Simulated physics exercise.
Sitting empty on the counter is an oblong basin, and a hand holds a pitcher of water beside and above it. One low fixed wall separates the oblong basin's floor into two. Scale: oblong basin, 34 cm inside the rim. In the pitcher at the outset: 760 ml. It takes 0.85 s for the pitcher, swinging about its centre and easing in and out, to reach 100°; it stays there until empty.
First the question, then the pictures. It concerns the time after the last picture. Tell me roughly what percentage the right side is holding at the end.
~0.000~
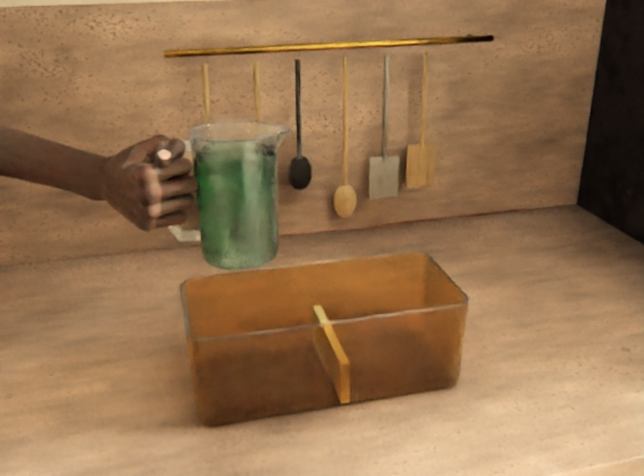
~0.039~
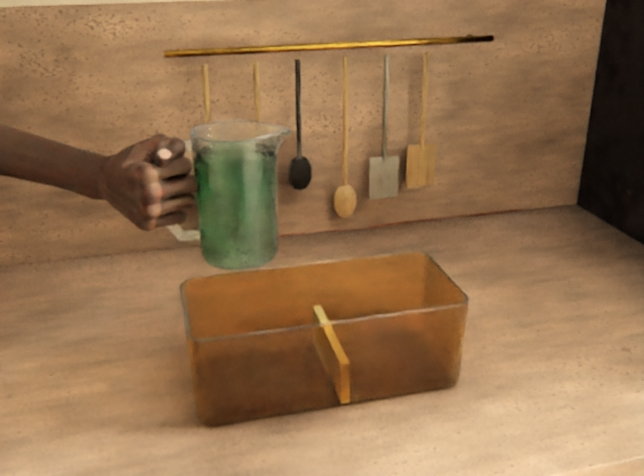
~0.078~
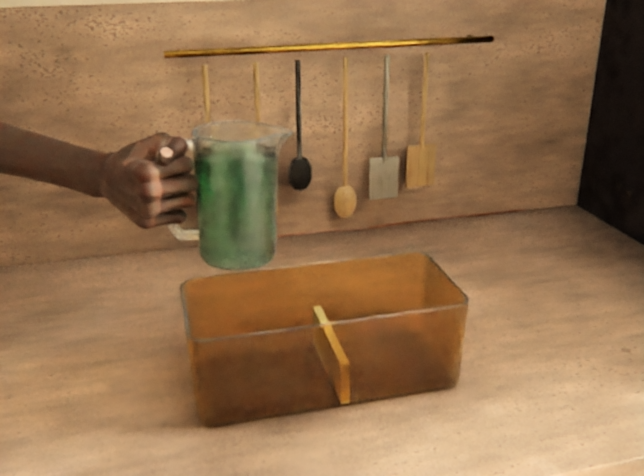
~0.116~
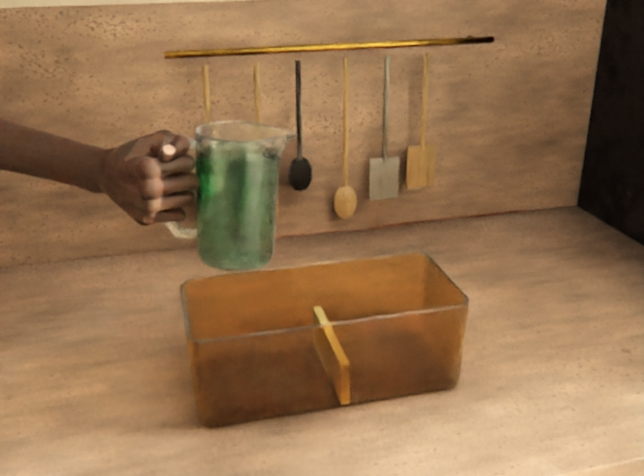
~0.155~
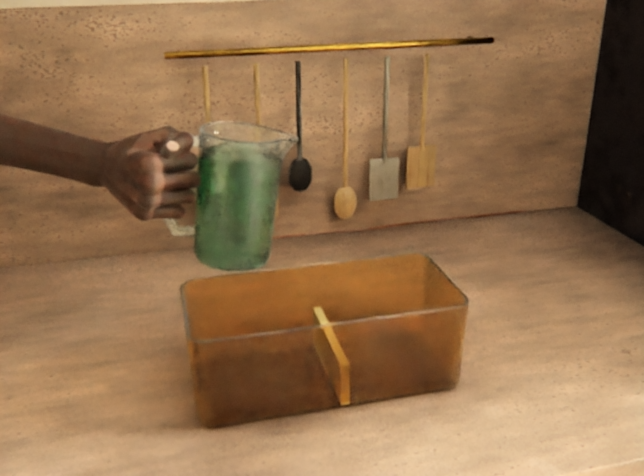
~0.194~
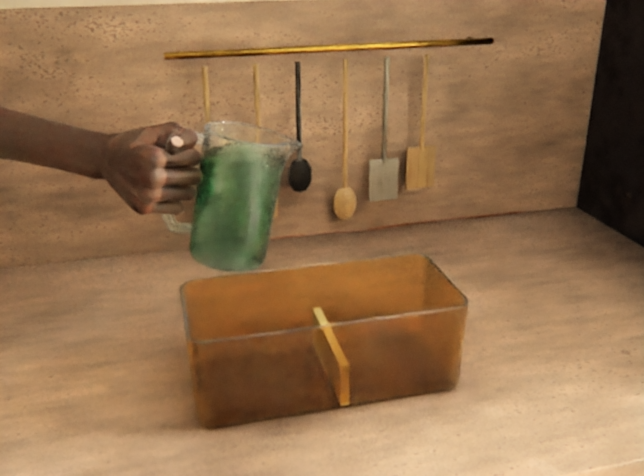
At the end it holds about 96 per cent.
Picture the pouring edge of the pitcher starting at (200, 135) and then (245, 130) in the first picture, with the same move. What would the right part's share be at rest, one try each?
The first try gives around 5 percent, the second around 45 percent.
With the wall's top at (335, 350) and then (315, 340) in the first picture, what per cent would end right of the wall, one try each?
90 per cent first, 95 per cent second.
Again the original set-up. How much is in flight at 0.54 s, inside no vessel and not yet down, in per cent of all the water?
It comes to roughly 12 per cent.
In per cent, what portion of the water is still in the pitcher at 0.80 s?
46 per cent or so.
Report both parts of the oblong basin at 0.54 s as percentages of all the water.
0 per cent left and 1 right, roughly.
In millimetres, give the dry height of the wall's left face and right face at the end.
About 60 mm left, about 28 mm right.
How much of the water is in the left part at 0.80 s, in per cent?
I'd say near 0 percent.
Then, 0.54 s in, the tilt is 71° and 87 per cent is still to pour, 0 is left of the wall and 1 right of it.
Then, 0.80 s in, the tilt is 99° and 47 per cent is still to pour, 0 is left of the wall and 35 right of it.
Then, 1.06 s in, the tilt is 100° and 12 per cent is still to pour, 1 is left of the wall and 80 right of it.
Then, 1.35 s in, the tilt is 100° and 2 per cent is still to pour, 2 is left of the wall and 94 right of it.
Finally, 3 per cent lies left of the wall, 96 right of it and 1 outside.
